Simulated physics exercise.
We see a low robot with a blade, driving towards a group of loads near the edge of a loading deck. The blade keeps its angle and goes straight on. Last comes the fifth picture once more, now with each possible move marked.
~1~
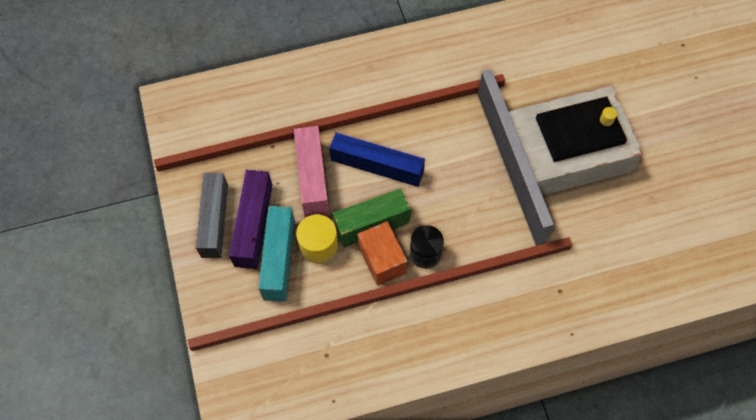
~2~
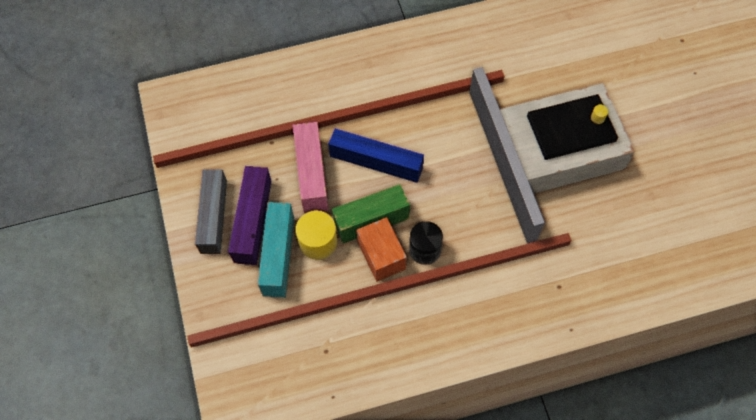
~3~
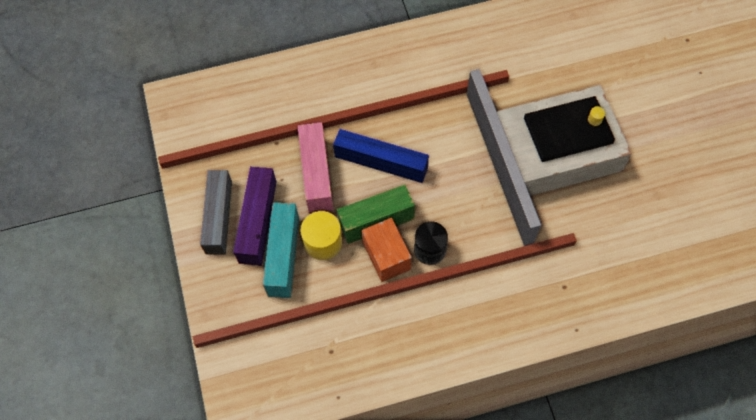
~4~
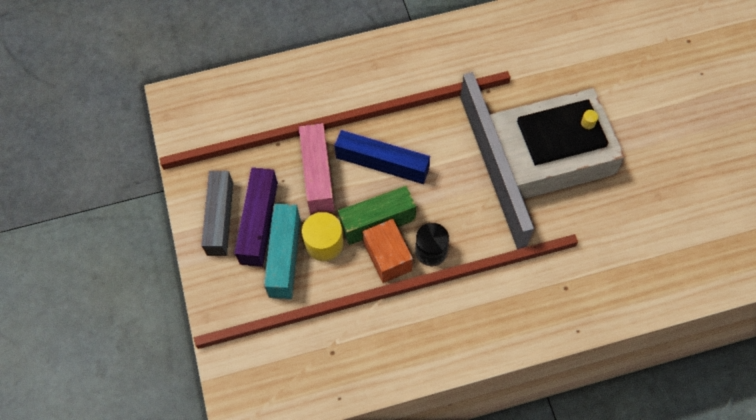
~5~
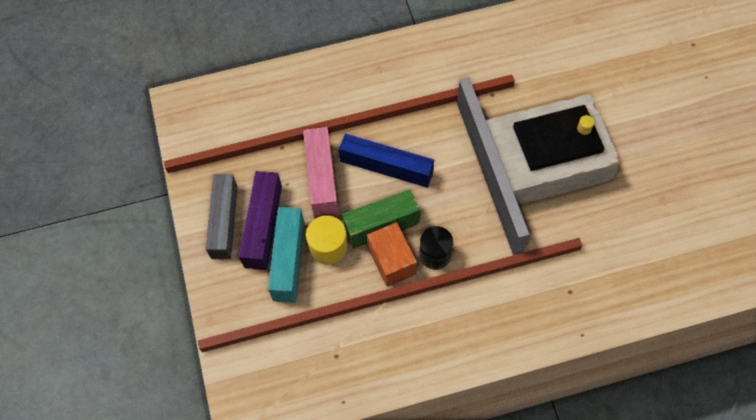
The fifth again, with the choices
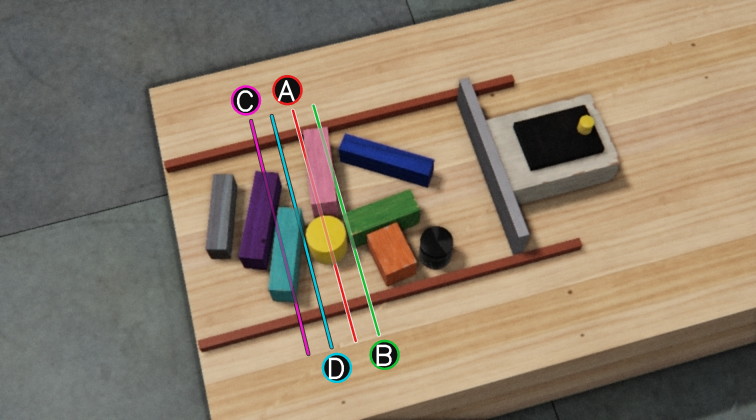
The clip opens on a wooden deck where a low, pale robot with a wide gray blade faces a cluster of colored bars, an orange crate and yellow and black canisters between two red rails. The robot creeps a short way left, narrowing the gap, while the untouched loads stay in place.
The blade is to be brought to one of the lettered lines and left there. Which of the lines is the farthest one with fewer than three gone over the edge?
Line C.
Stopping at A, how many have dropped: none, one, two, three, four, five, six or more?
By then, none.
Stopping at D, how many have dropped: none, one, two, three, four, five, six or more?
The count is none.
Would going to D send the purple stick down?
No.
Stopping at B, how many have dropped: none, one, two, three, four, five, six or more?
The count is none.
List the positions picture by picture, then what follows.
In the first picture, turquoise bar (278, 253); blue stick (377, 160); black canister (427, 247).
In the second picture, robot (567, 127); orange crate (382, 250).
In the third picture, robot (563, 129); purple stick (256, 216).
In the fourth picture, robot (557, 133); yellow canister (323, 237).
In the fifth picture, robot (553, 138); turquoise bar (287, 254); blue stick (386, 161); black canister (436, 248).
On the marked copy, A at (322, 218); B at (344, 213); C at (278, 230); D at (300, 224).
With C. Early on, robot (476, 158); black canister (414, 256); orange crate (382, 258).
Further on, robot (398, 178); grey stick (214, 215); turquoise bar (241, 261).
At the end, robot (340, 193); turquoise bar (181, 269); purple stick (185, 229); none fallen.
As for the rest, A is within the limit but short; B is within the limit but short; D is within the limit but short.
